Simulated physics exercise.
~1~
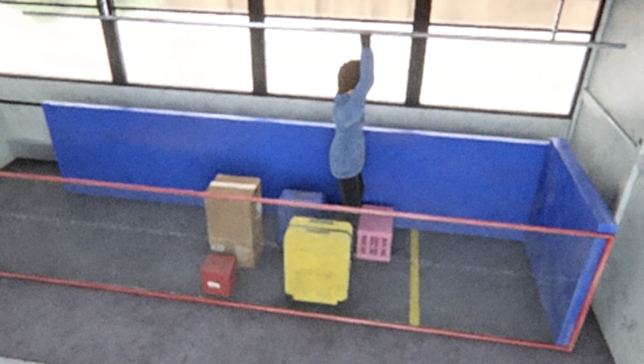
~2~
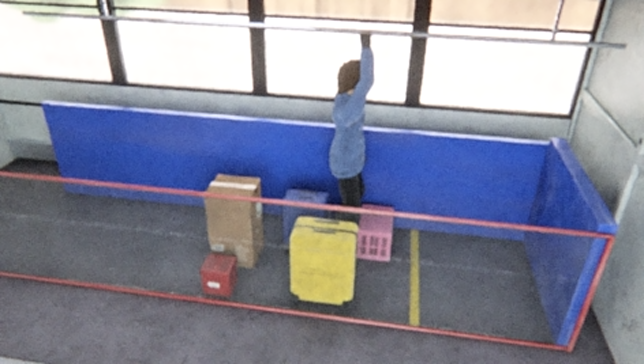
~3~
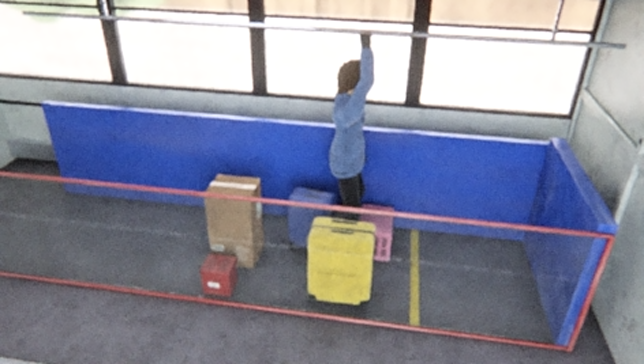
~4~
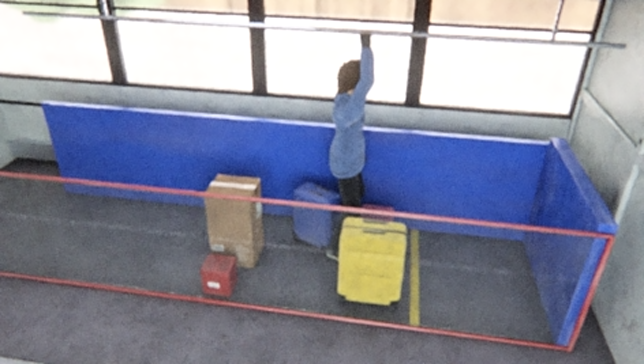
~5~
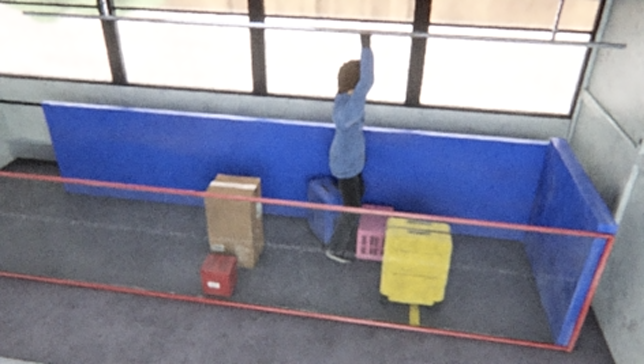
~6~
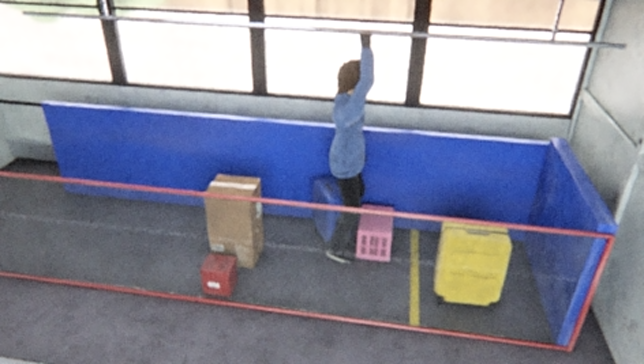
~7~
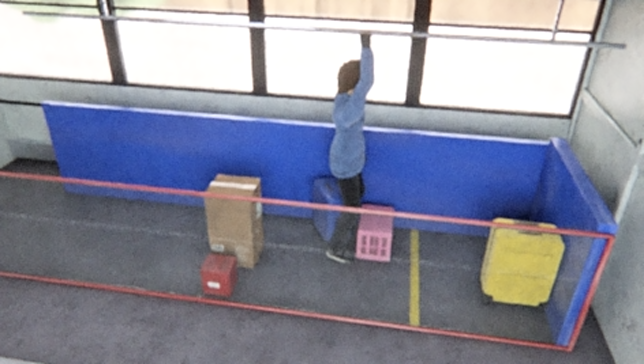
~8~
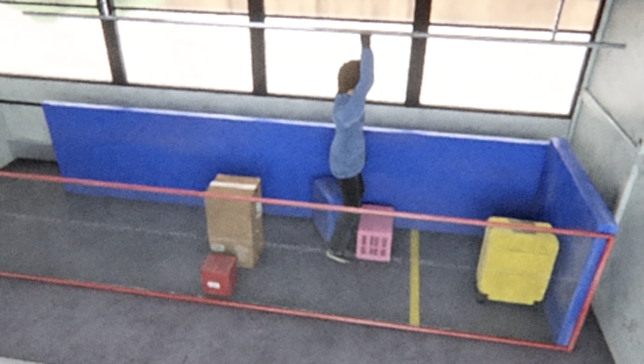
Person holding an overhead rail as a yellow suitcase rolls right across the yellow line, stopping near the blue end wall.
